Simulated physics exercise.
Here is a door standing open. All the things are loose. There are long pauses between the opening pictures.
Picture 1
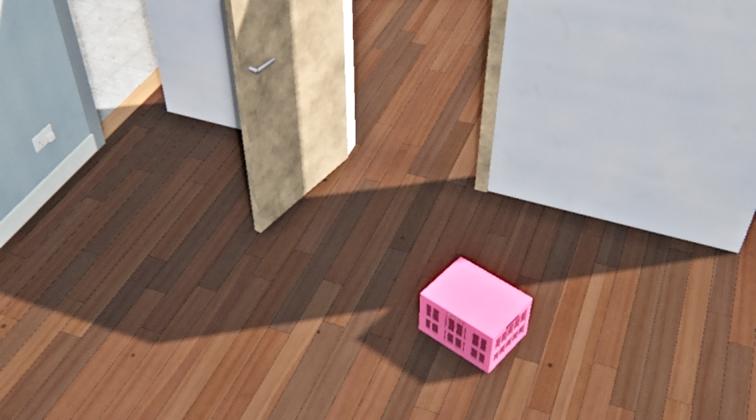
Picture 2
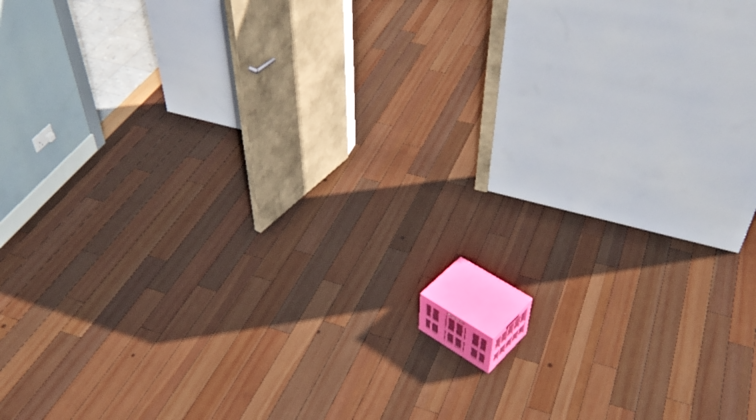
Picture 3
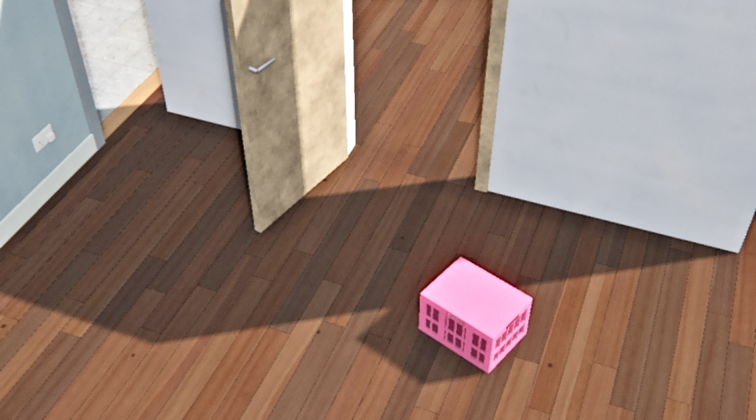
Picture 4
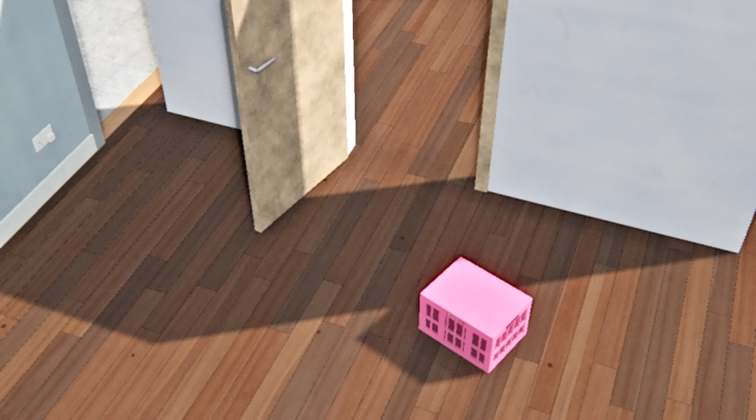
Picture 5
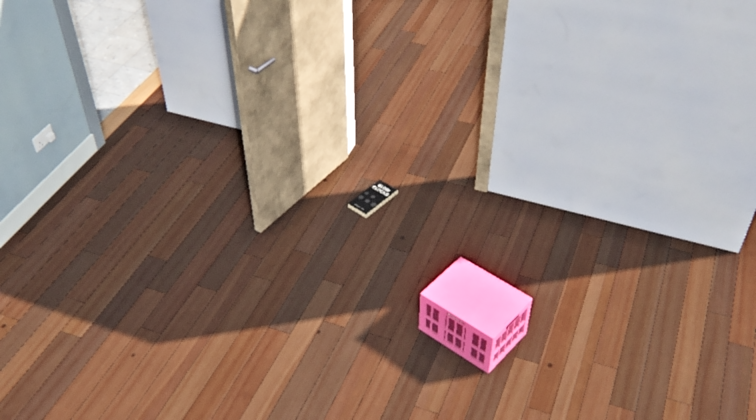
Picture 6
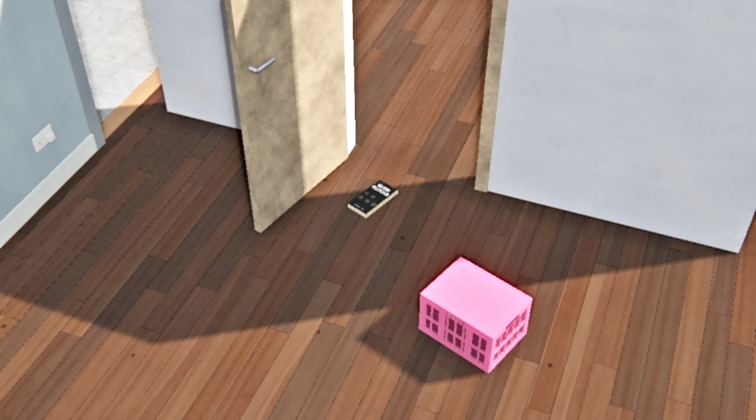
The clip opens on a wide-open door and a pink crate resting on a wooden floor, with nothing moving for some time. Then a small, flat black object appears on the floor between the door and the crate. The door, the crate and the new object all stay still.
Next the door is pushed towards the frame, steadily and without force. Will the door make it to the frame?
Outcome: The door closes.
Then, 1.50 s past the last view, open by 57°; black book displaced a little near (386, 196).
Then, 2.40 s past the last view, open by 25°; black book displaced about its own width near (423, 181).
Finally, open by 0°; moved from the start, black book; pink crate still in place. Final places as the last picture's camera would see them, black book near (441, 161).
